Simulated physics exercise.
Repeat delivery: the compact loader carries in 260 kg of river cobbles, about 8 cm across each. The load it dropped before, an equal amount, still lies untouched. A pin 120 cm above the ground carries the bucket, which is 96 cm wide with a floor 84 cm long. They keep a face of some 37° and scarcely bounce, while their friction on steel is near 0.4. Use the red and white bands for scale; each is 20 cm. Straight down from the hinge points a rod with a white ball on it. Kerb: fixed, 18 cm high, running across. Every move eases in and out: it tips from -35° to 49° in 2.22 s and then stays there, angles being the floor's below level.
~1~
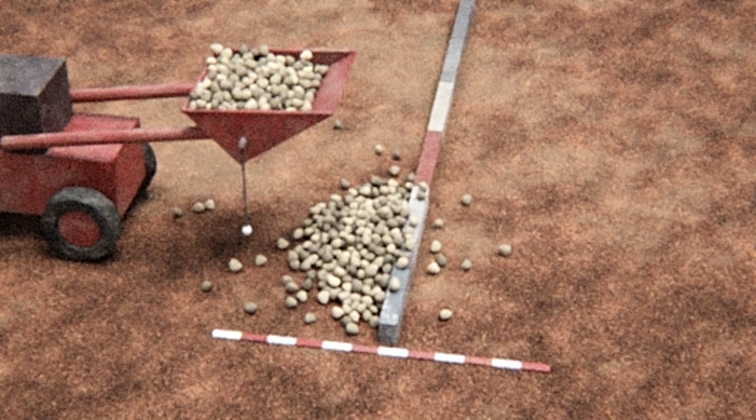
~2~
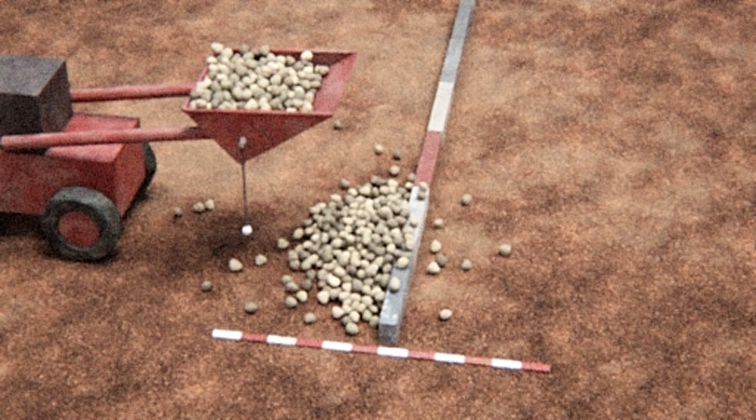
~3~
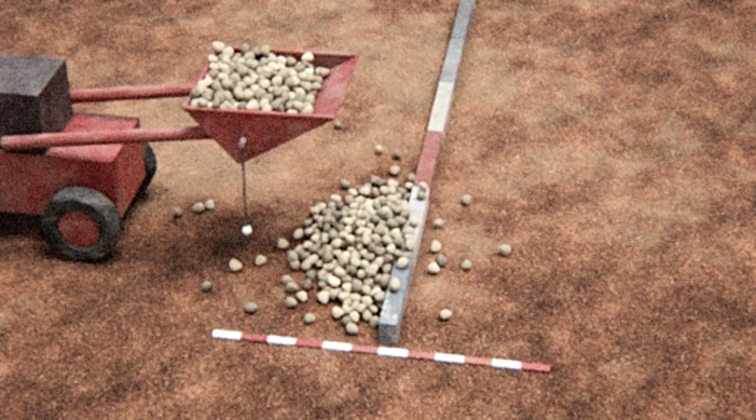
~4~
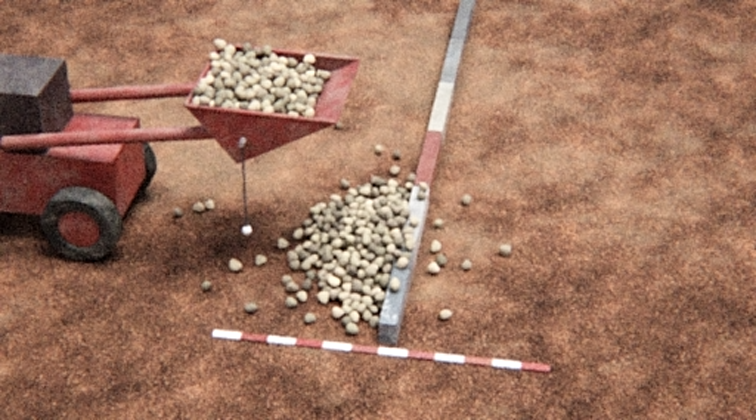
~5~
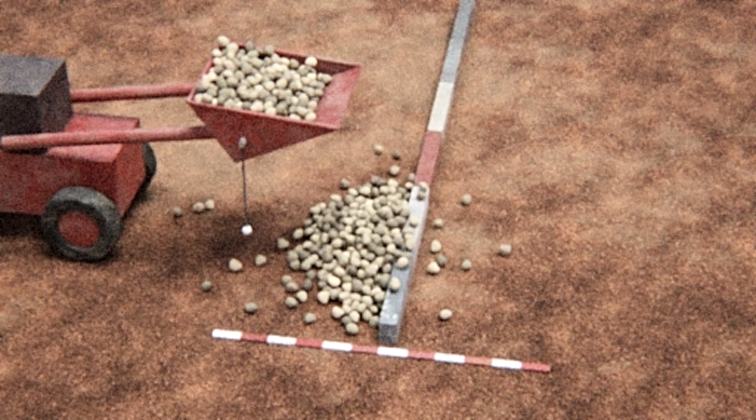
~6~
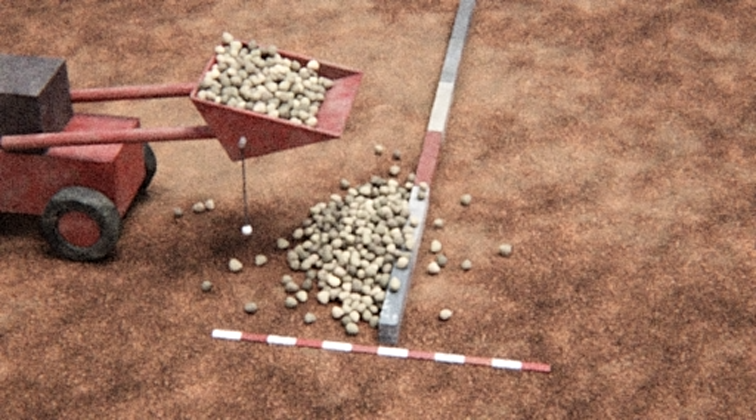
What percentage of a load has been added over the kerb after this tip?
3 %.
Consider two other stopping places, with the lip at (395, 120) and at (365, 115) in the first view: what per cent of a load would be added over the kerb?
Near 65 in a hundred first, near 20 in a hundred second.
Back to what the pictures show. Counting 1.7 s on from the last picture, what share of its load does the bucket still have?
About 0 percent is still in there.
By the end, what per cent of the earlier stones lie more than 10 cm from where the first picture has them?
Roughly 10 percent.
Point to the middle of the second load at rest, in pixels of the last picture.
In the last view, about pixel (347, 229).
Then, 1.1 s after the last picture the floor is at 36°; in per cent of one load, 81 in the bucket, 119 on this side of the kerb, 2 over the kerb; the foremost stones are at (454, 253).
Then, 1.7 s after the last picture the floor is at 49°; in per cent of one load, 0 in the bucket, 198 on this side of the kerb, 4 over the kerb; the foremost stones are at (465, 252).
Then, 2.1 s after the last picture the floor is at 49°; in per cent of one load, 0 in the bucket, 197 on this side of the kerb, 5 over the kerb; the foremost stones are at (485, 246).
Then, 4.6 s after the last picture the floor is at 49°; in per cent of one load, 0 in the bucket, 196 on this side of the kerb, 5 over the kerb; the foremost stones are at (494, 249). Net gain over the kerb, 3.
